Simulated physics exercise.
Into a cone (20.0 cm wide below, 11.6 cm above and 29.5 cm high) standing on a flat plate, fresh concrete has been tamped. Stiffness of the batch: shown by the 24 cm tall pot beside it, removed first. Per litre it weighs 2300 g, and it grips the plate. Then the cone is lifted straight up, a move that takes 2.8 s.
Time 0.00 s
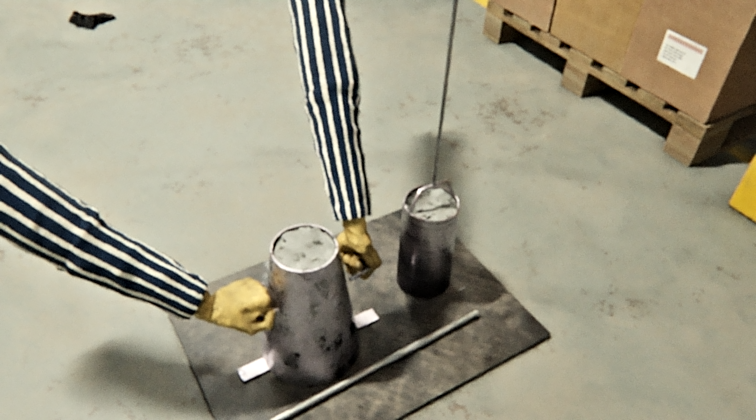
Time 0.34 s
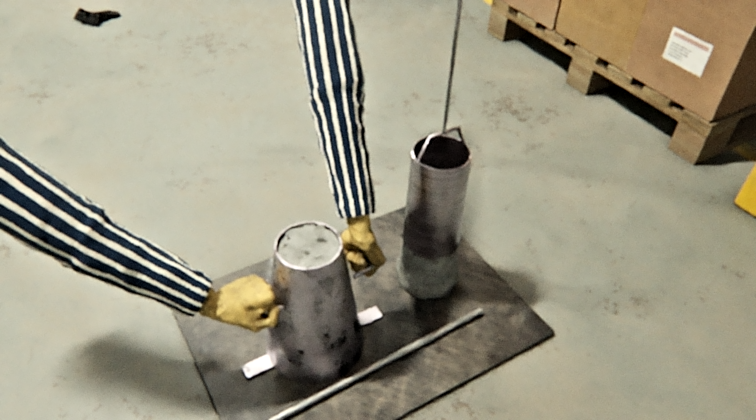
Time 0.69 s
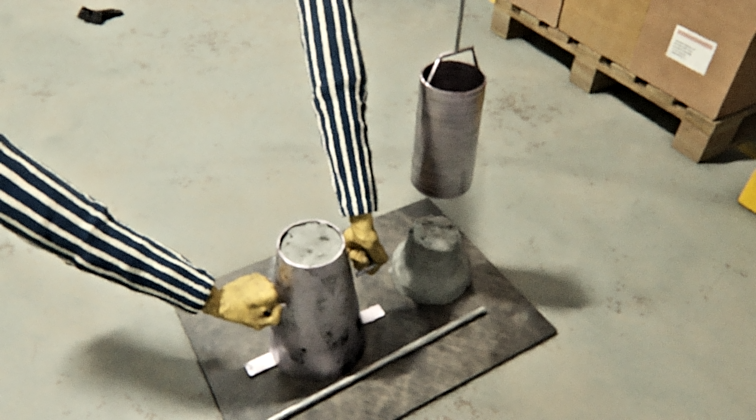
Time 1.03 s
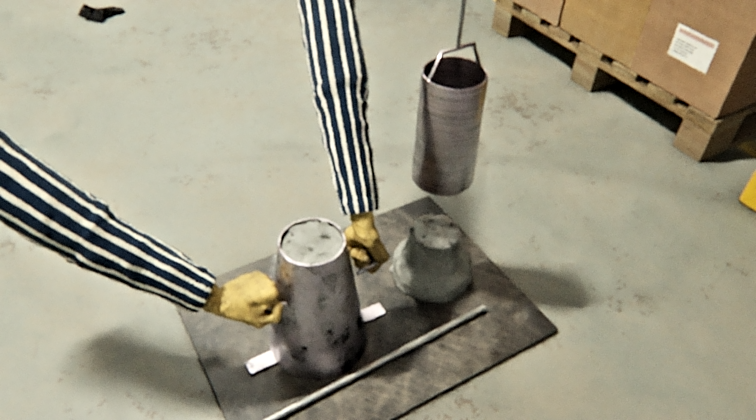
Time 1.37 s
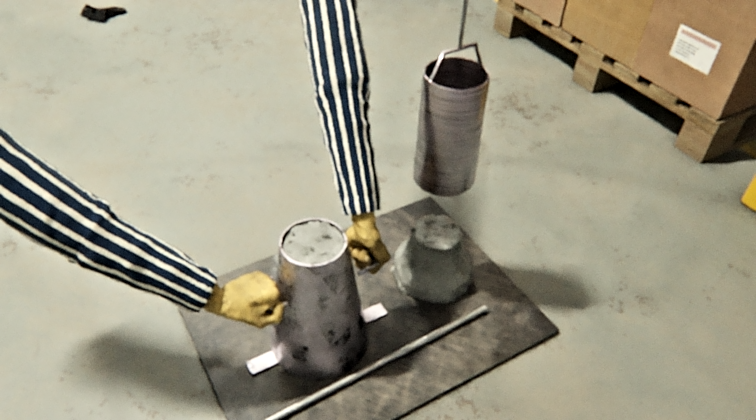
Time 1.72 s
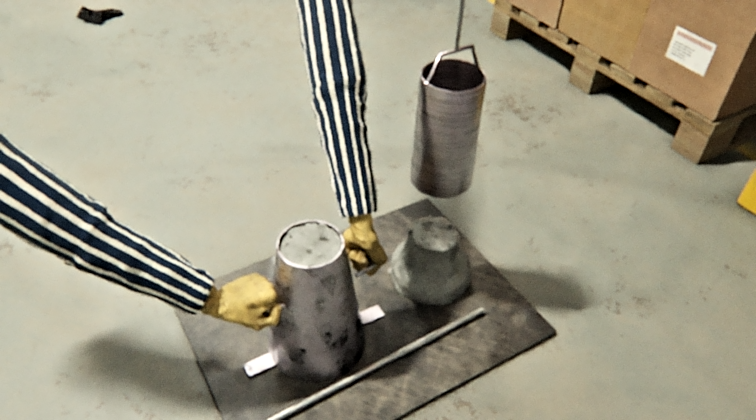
A tall metal pot with a handle is lifted straight up off a flat plate, leaving a slumped grey heap, then hangs nearly still above it while two gloved hands in striped sleeves stay beside the unmoved cone at left.
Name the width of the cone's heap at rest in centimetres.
It should end up about 28 cm.
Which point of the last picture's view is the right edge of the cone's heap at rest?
I'd mark it at about (381, 342).
By 2.4 s, the cone is up 6.6 cm; the fresh concrete has come down 5.6 cm to 24 cm and is 23 cm wide.
By 3.1 s, the cone is up 18 cm; the fresh concrete has come down 10 cm to 19 cm and is 27 cm wide.
By 3.8 s, the cone is up 30 cm; the fresh concrete has come down 10 cm to 19 cm and is 27 cm wide.
By 4.7 s, the cone is clear; the fresh concrete has come down 10 cm to 19 cm and is 28 cm wide.
By 5.2 s, at rest, the cone is clear; the fresh concrete has come down 10 cm to 19 cm and is 28 cm wide.
